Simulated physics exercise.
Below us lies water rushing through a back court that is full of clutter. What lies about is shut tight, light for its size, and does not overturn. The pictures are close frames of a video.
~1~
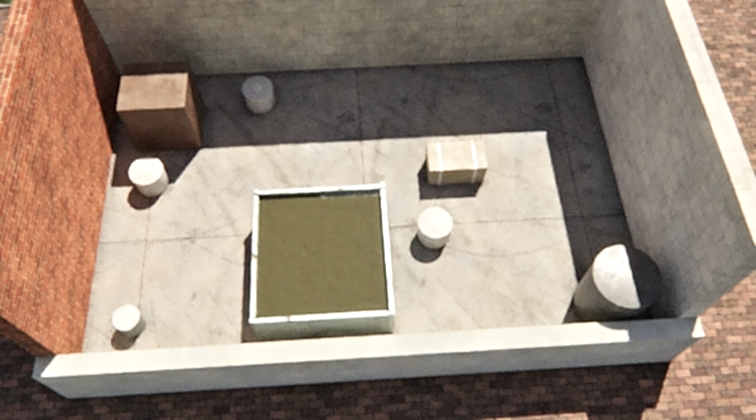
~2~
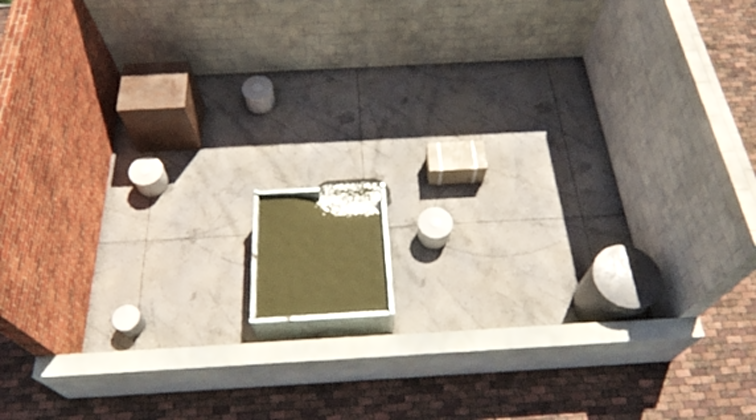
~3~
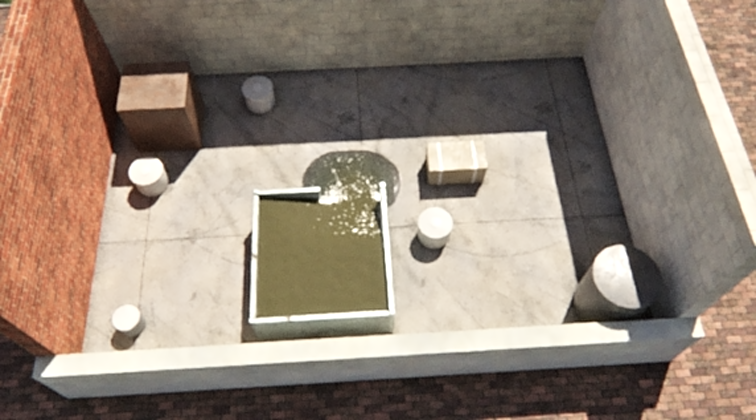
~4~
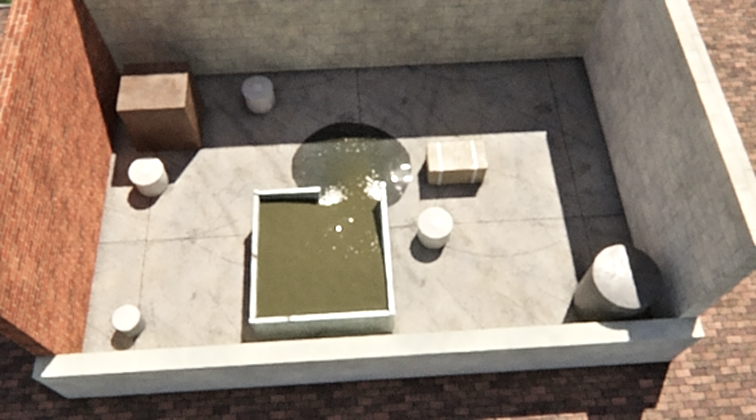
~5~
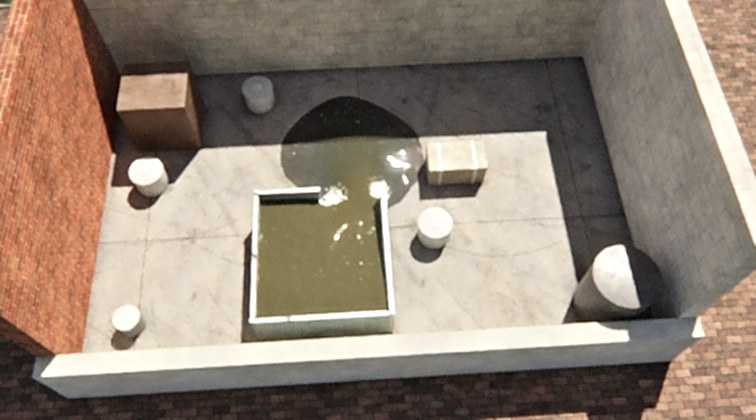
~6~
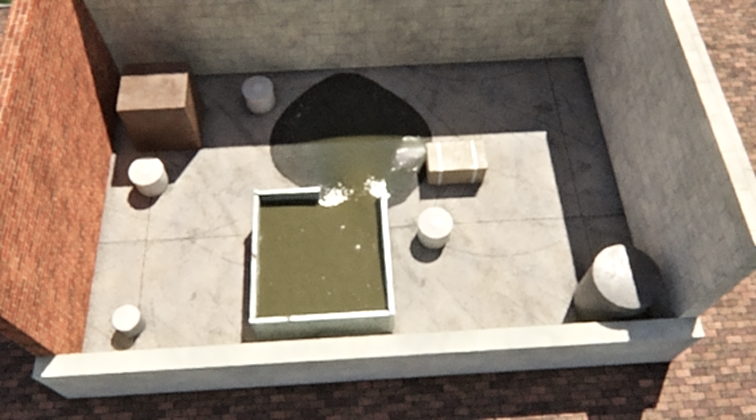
A walled back court with a pale, cracked stone floor is seen from high above, with a brick wall on the left. A square tank of murky green water stands near the front, among white tubs, a brown box upper left, a tan crate and a rounded grey object at right. Water froths at the tank's back edge, then pours out and spreads darkly behind it, while everything else stays still.
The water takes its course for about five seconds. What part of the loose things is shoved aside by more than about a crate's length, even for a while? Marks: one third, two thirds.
It is less than a third.
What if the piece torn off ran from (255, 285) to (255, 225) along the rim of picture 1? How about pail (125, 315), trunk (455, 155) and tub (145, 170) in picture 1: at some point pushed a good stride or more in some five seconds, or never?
One after the other: That far or more, never so far, pushed that far.
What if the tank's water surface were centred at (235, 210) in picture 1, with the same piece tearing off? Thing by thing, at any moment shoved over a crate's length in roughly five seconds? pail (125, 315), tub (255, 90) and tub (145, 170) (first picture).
In turn: Under that, pushed that far, under that.
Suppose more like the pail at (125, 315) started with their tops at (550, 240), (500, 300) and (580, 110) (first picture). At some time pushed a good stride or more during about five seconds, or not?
One after the other: Under that, short of that, moved that far.
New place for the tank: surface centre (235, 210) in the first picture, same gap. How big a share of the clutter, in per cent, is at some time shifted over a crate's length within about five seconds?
Near 20 in a hundred.
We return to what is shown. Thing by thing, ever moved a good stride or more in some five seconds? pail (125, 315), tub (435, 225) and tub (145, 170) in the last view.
As listed: No, not that far, short of that.
A moment on, 0 of 5 are well off their spots; 0 afloat.
Next, 0 of 5 are well off their spots; 1 afloat.
Later, 1 of 5 are well off their spots; 1 afloat.
In the end, 1 of 5 are well off their spots, and 1 have been at some point; 1 afloat.
